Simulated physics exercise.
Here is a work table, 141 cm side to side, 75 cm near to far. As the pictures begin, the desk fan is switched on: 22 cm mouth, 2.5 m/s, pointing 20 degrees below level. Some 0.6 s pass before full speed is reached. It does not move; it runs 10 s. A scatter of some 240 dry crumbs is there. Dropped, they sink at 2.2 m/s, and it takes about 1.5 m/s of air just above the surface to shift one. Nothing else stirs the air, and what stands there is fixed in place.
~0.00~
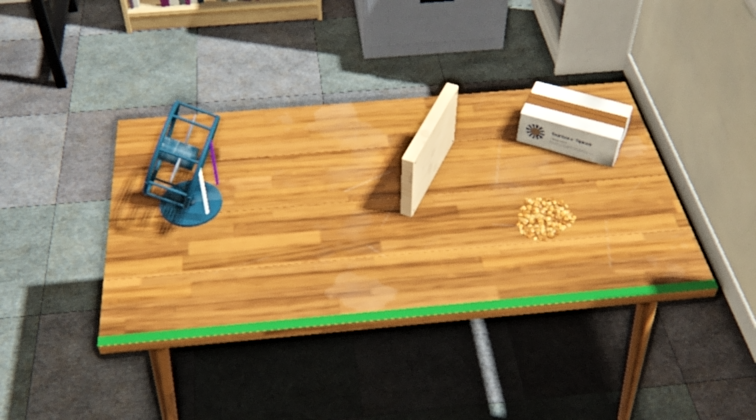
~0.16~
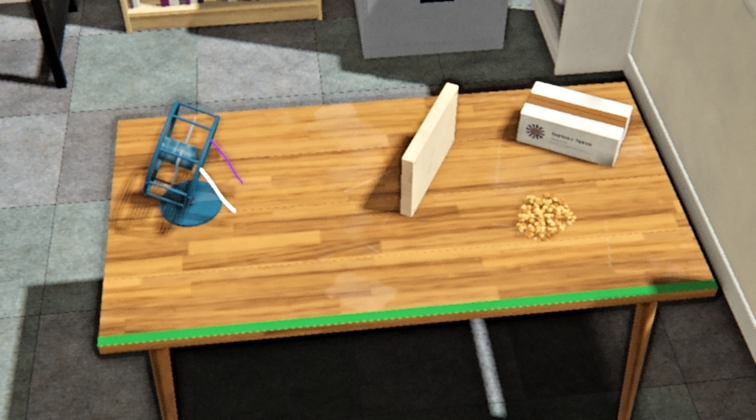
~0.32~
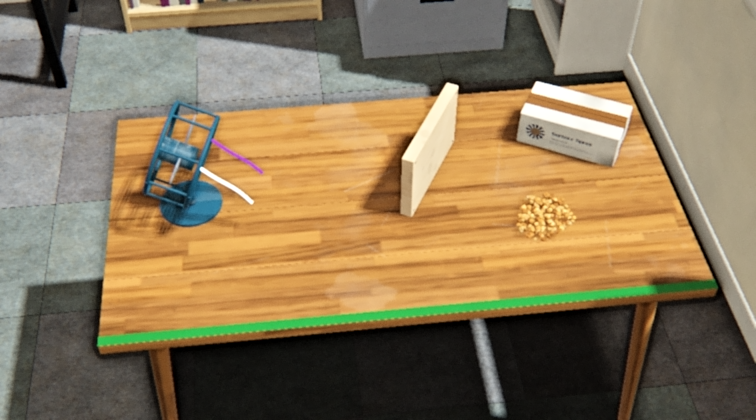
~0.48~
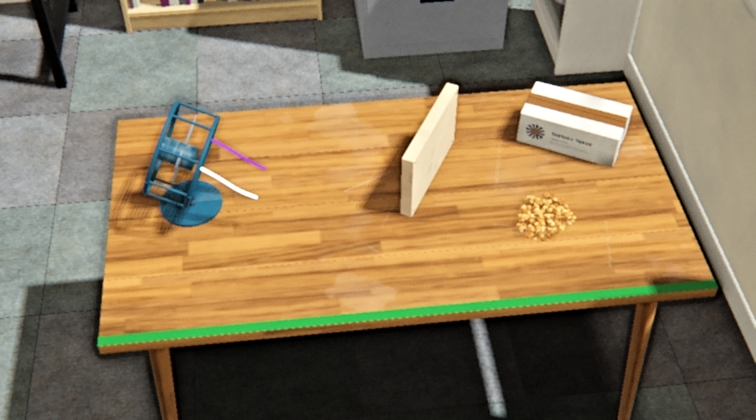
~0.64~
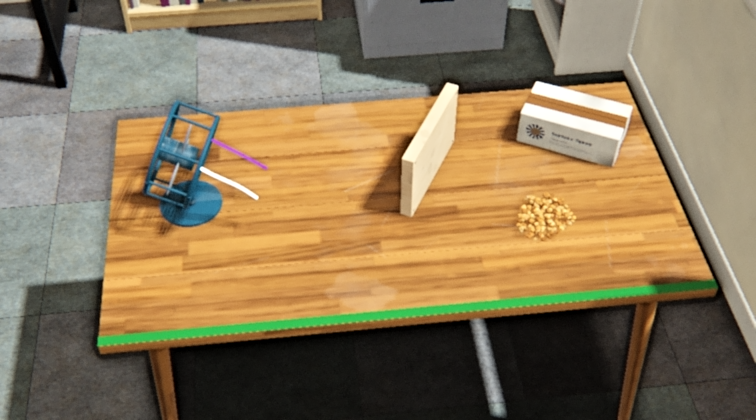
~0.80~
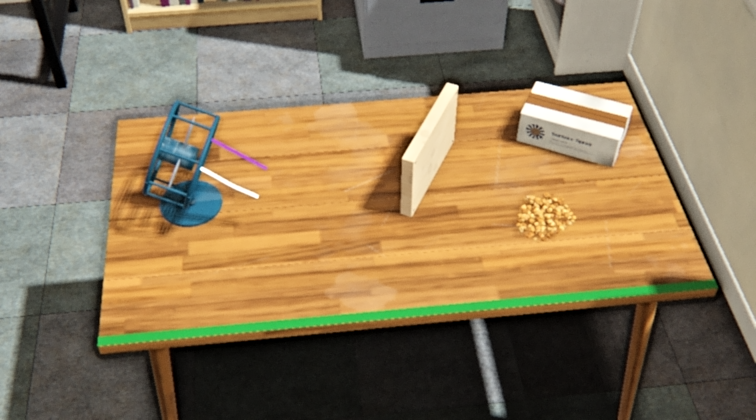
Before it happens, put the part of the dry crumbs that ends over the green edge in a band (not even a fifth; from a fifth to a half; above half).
Of the dry crumbs, less than a fifth end over the green edge.
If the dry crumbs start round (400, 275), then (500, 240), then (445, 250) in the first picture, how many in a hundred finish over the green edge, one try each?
100, 10 and 70 in a hundred, respectively.
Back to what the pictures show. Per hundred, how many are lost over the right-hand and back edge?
0 % right-hand, 0 % back.
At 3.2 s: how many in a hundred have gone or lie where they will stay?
About 90 %.
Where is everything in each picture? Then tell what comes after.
The middle of the dry crumbs is near (541, 218), none has stirred yet and the mouth of the desk fan is at (182, 155), in the first picture.
The middle of the dry crumbs is near (545, 217), none has stirred yet and the green edge is centred on (416, 317), in the second picture.
The middle of the dry crumbs is near (545, 217), none has stirred yet, the top of a box is at (577, 109) and the top of a board is at (431, 121), in the third picture.
The middle of the dry crumbs is near (545, 217) and none has stirred yet, in the fourth picture.
The middle of the dry crumbs is near (545, 217) and none has stirred yet, in the fifth picture.
The middle of the dry crumbs is near (545, 217) and none has stirred yet, in the sixth picture.
After 2.0 s, 0 % are over the green edge; the middle of those still in play is near (545, 217); 86 % have settled or left.
After 3.2 s, 0 % are over the green edge; the middle of those still in play is near (545, 217); 86 % have settled or left.
After 5.5 s, 0 % are over the green edge; the middle of those still in play is near (545, 217); 87 % have settled or left.
After 10.0 s, at the end, 0 % are over the green edge; the middle of those still in play is near (545, 217).
